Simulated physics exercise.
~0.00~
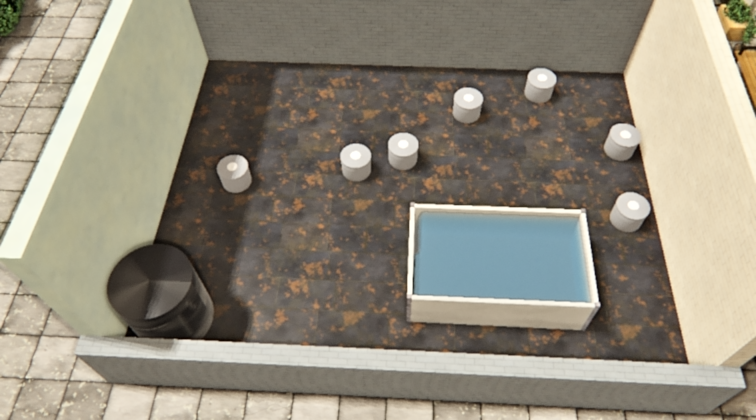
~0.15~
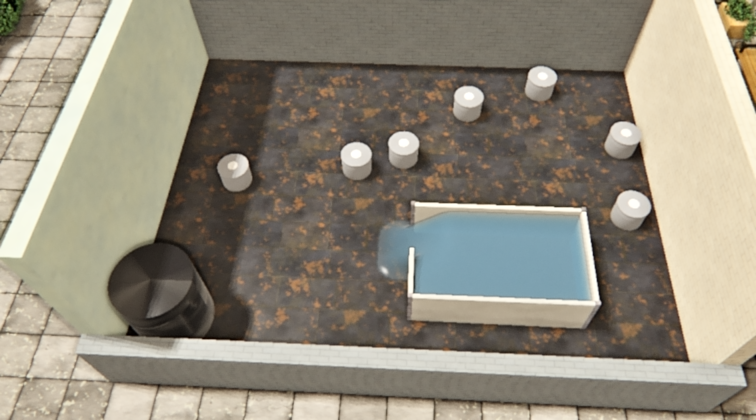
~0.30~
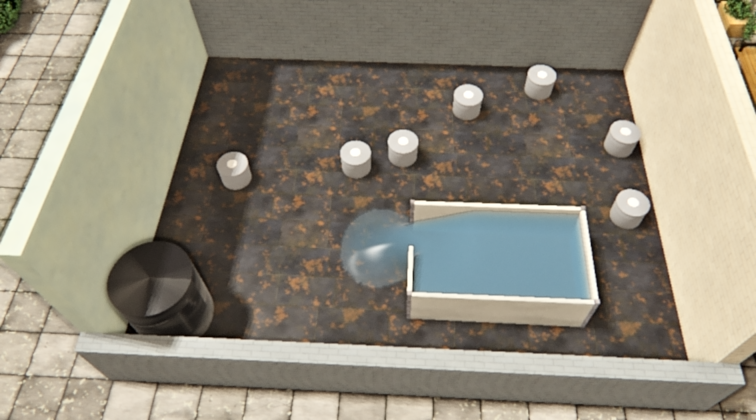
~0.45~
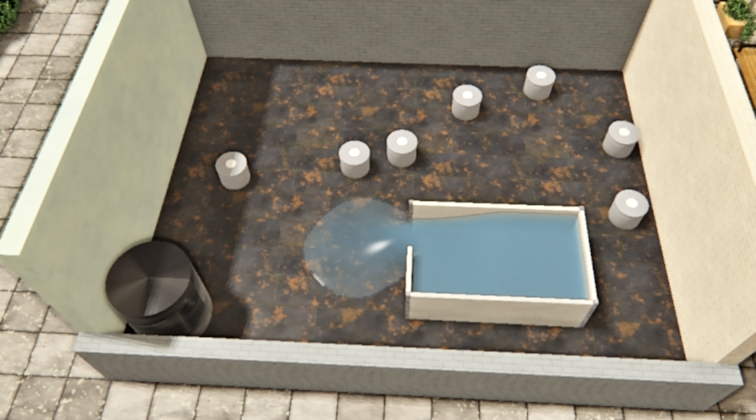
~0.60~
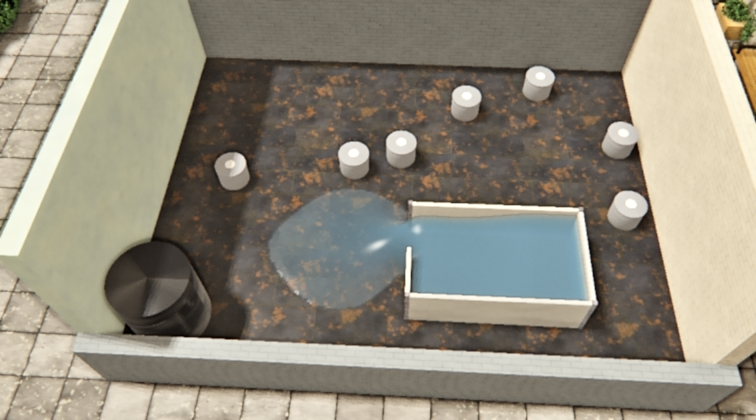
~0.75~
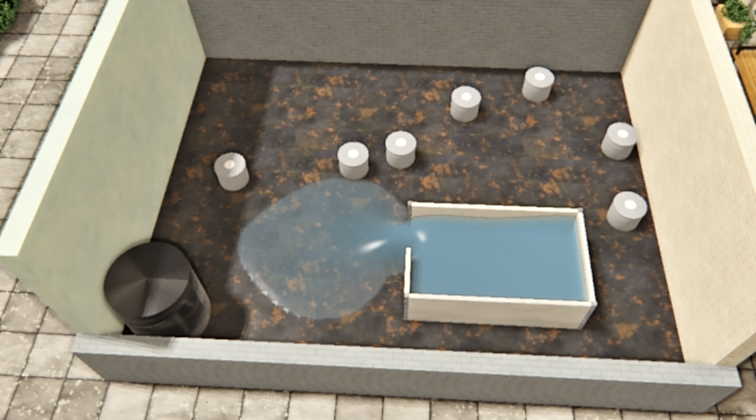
Blue water pours through a gap in the left side of a cream rectangular tank and spreads leftward in a widening, see-through sheet over the dark, rust-speckled ground of a walled yard, seen from above. Seven small white tubs stand scattered behind and beside the tank, with a large black barrel at lower left. The tubs and barrel stay put, and the view barely shifts.
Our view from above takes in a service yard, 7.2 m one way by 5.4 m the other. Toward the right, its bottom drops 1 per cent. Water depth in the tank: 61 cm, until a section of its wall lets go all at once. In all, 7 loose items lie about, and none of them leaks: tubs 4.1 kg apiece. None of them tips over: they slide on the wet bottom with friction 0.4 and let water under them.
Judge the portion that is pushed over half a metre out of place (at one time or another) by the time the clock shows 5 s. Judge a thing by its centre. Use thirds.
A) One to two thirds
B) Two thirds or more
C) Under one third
C, under one third.
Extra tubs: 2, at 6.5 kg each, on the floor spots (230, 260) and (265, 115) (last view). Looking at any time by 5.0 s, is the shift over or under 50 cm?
First exceeds it, then exceeds it.
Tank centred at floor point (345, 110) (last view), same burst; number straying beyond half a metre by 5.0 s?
So the tally would be 1.
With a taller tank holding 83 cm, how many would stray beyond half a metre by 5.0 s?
The count would be 2.
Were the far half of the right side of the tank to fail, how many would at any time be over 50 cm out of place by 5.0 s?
You'd get 4 in that case.
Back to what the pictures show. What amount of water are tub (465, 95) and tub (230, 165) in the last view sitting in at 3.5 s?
I'd estimate 0 cm for the first and 9 cm for the second.
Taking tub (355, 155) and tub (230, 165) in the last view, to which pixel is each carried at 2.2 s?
Somewhere around (349, 95) and (185, 132).
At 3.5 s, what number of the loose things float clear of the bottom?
I get 1.
After 1.1 s 0 of 7 are over 50 cm from their spots; 0 afloat.
After 2.2 s 2 of 7 are over 50 cm from their spots; 1 afloat.
After 3.5 s 2 of 7 are over 50 cm from their spots; 1 afloat.
After 5.0 s 2 of 7 are over 50 cm from their spots, and 2 have been at some point; 1 afloat.
